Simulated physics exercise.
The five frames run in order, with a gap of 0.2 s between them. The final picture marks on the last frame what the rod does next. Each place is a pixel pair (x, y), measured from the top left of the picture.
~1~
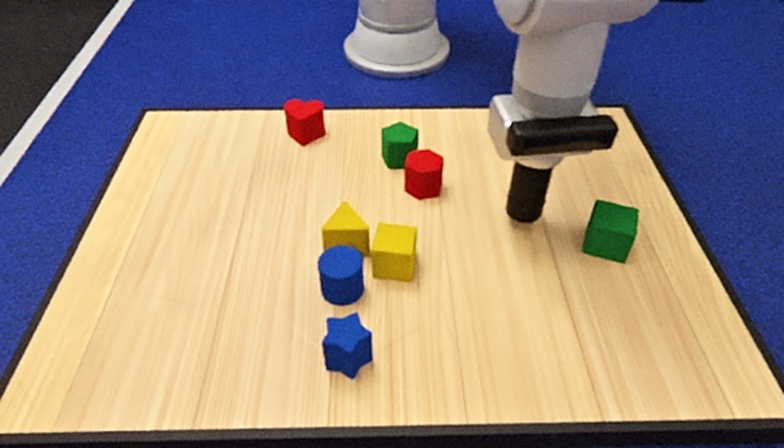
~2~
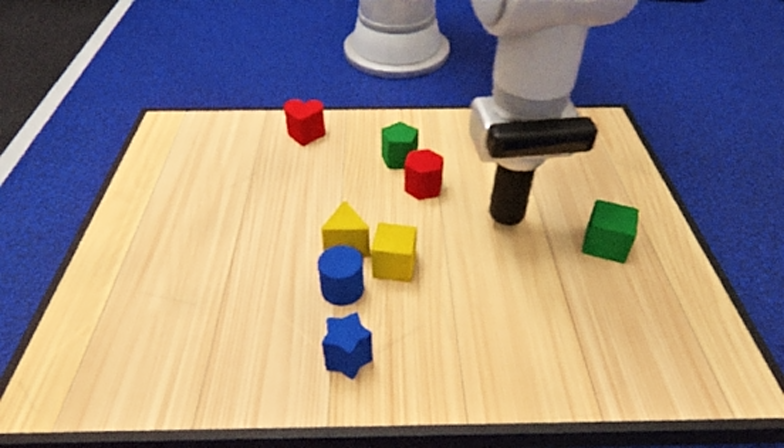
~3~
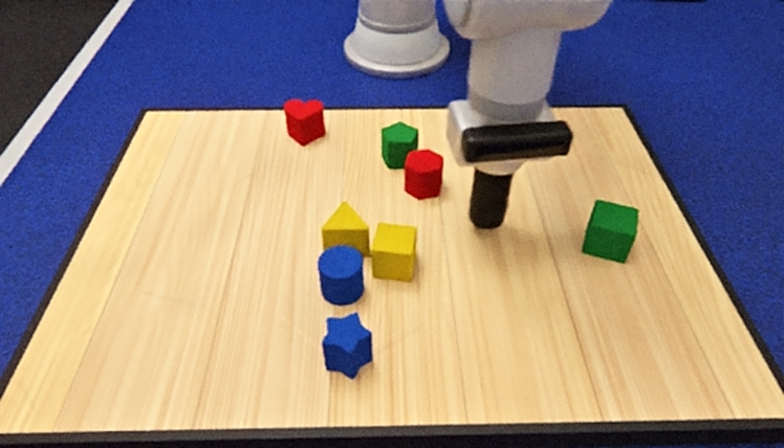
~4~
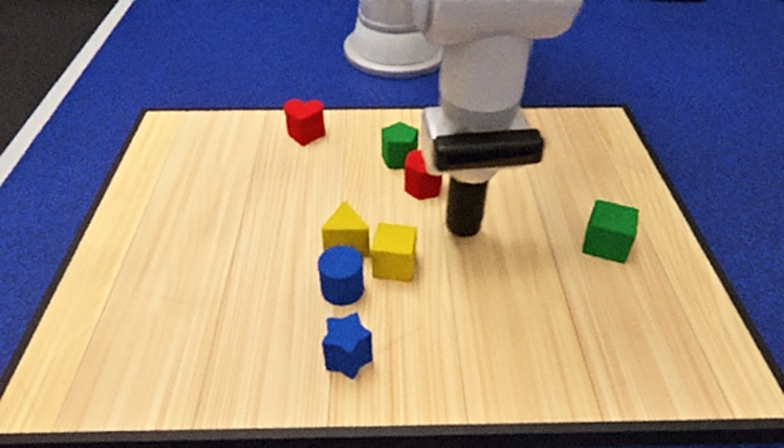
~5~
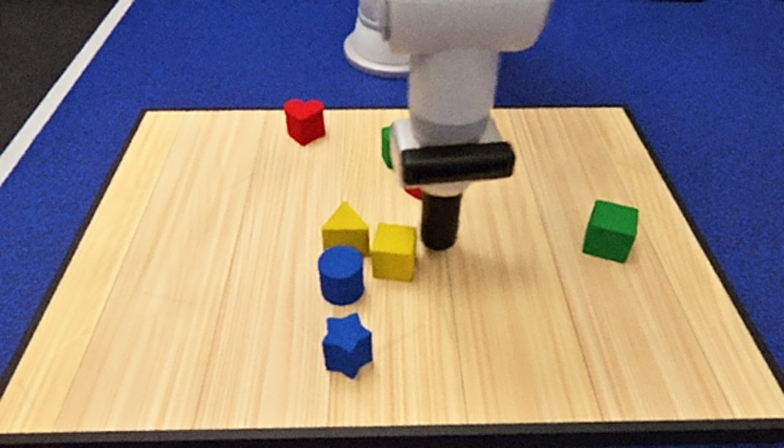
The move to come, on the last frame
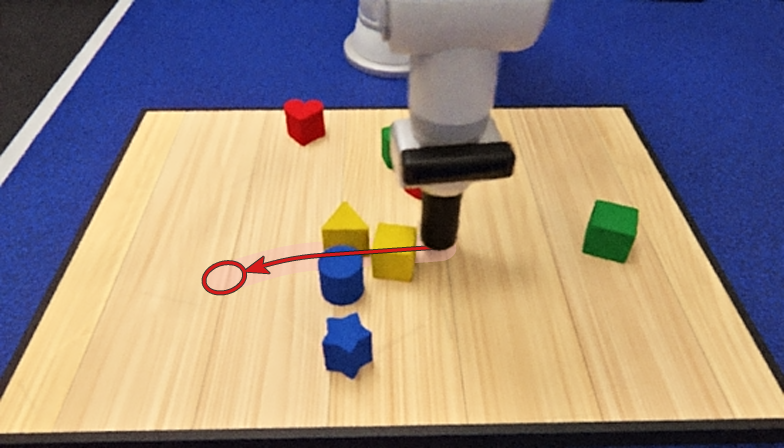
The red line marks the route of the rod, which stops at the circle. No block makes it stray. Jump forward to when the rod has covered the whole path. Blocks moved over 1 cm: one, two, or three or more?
It displaces three or more.
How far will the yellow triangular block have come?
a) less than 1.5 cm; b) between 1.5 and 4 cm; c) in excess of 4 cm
I choose c.
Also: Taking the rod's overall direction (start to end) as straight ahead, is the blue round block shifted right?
No.
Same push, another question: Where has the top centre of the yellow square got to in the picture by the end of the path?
It should be at (354, 255) by then.
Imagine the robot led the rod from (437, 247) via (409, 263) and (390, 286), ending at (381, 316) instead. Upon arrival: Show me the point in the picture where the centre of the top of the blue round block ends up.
For the centre of its top, I'd go with (289, 281).
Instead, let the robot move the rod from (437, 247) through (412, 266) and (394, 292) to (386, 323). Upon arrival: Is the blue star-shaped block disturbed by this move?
That block remains where it is.
The drawn path runs from (437, 247) over (332, 255) to (224, 277).
The first path, step by step. One third of the way, rod at (367, 243); blue round block at (320, 280); yellow triangular block at (332, 218), turned 40° clockwise; yellow square at (359, 253), turned 85° anticlockwise.
Two thirds of the way, rod at (295, 249); blue round block at (318, 286); yellow triangular block at (273, 211), turned 90° clockwise; yellow square at (354, 255), turned 100° anticlockwise.
At the end, rod at (222, 268); blue round block at (318, 286); yellow triangular block at (269, 210), turned 100° clockwise; yellow square at (354, 255), turned 100° anticlockwise; red hexagon not moved.
